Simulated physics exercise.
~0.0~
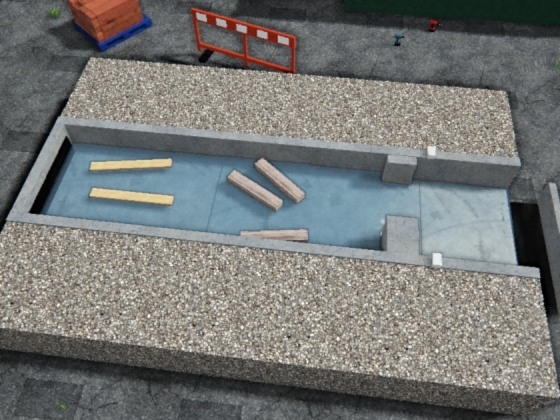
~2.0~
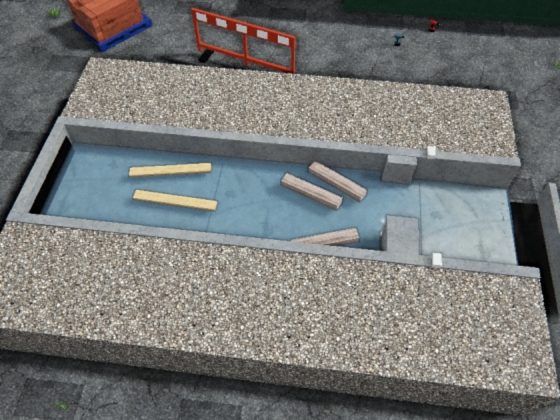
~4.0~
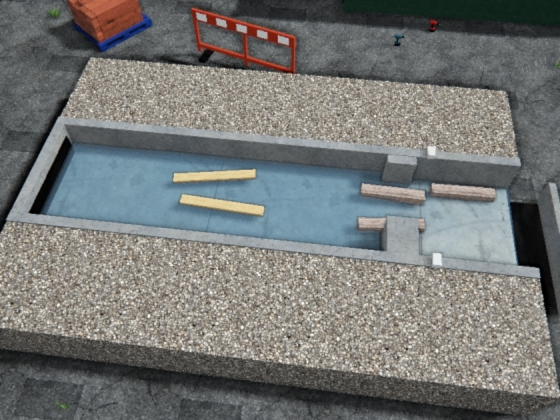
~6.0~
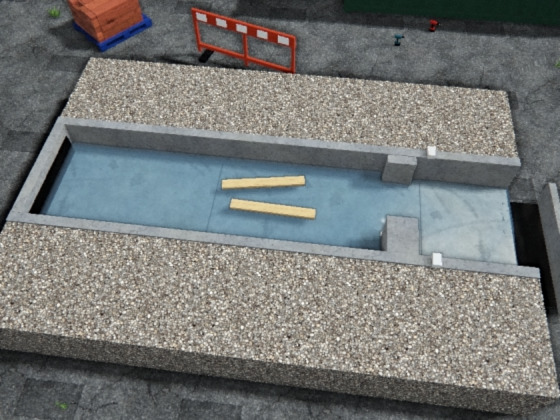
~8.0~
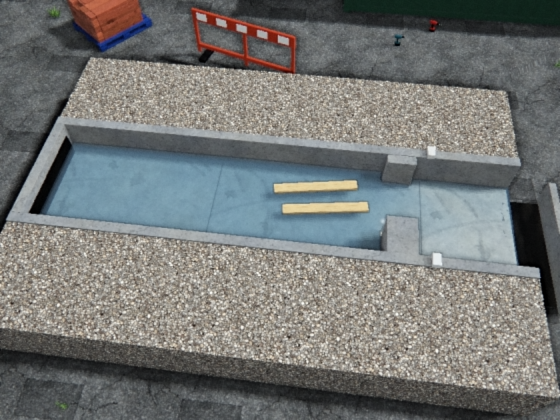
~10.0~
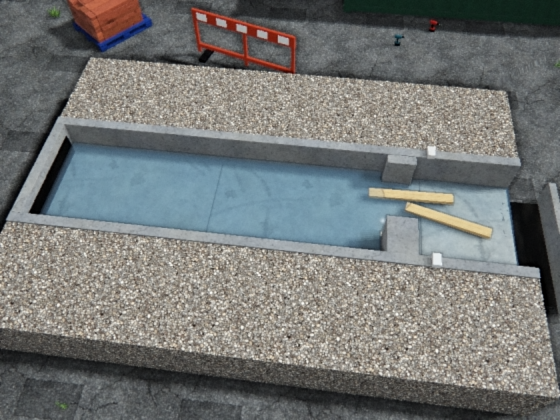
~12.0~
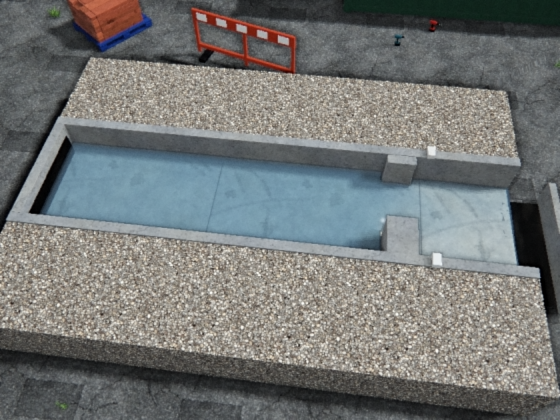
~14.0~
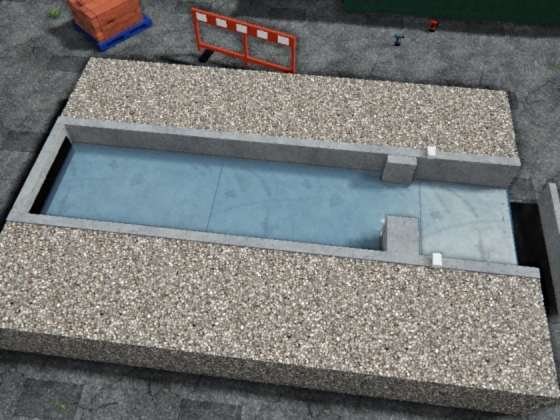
We see two yellow planks and three brownish beams drifting rightward along a shallow water channel between gravel banks. The beams pass through the narrow gap and leave first, then the planks turn slightly, slip through after them and disappear, leaving the channel empty.
